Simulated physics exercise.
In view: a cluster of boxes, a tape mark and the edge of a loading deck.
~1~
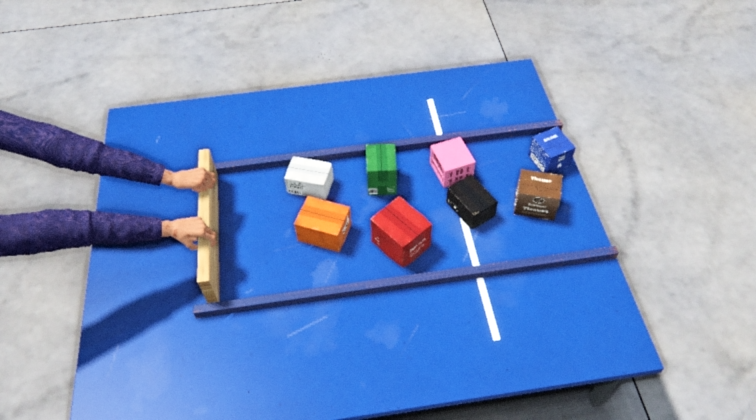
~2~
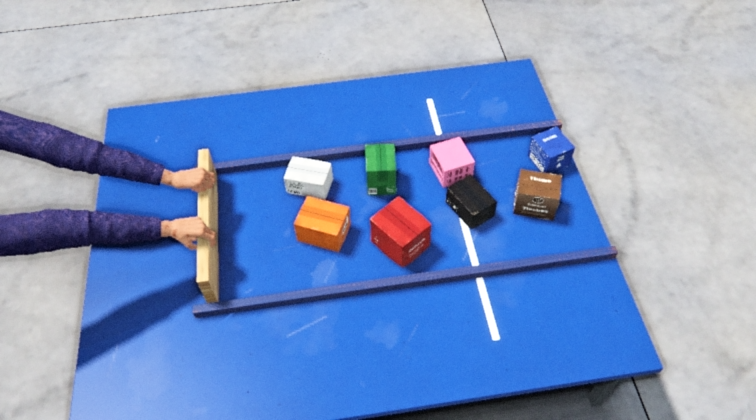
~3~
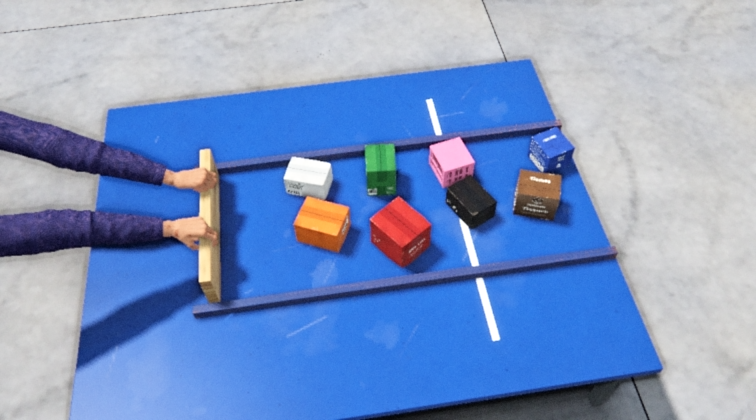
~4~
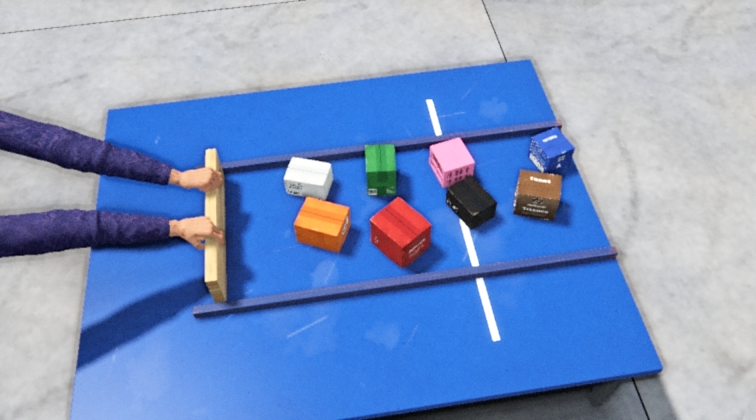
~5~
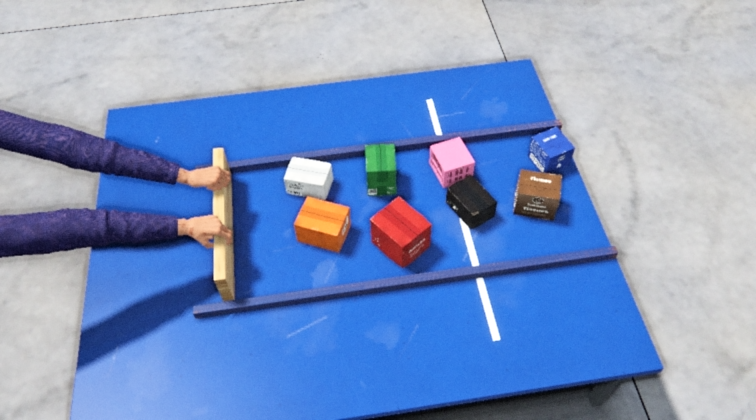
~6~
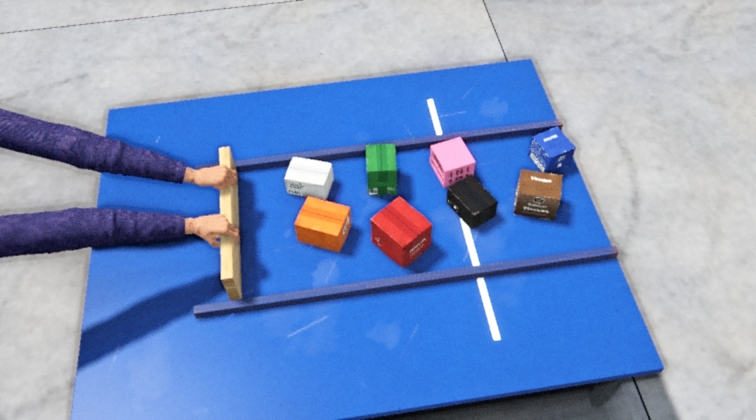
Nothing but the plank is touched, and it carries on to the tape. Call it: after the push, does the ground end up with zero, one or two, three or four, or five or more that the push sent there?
The ground ends up with zero.
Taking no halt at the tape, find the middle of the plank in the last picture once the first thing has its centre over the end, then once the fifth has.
It sits around (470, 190) and after that around (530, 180).
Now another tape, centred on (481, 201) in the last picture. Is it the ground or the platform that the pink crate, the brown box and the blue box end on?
Outcome: Pink crate is not lost; brown box is not lost; blue box ends up off.
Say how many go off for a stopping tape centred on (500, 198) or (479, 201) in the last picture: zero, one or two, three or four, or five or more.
Result, first to last: One to two, one to two.
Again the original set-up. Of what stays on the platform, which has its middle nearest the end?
Answer: The blue box.
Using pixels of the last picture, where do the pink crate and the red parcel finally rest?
Approximately (533, 151) for one, approximately (492, 232) for the other.
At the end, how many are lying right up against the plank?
All in all, 3.
Soon after, none off yet; blue box at rest near (551, 151); brown box at rest near (538, 195); black box at rest near (471, 202).
After that, none off yet; blue box at rest near (551, 151); brown box at rest near (538, 195); black box displaced a little near (482, 203).
In the end, the number that fall off is zero.
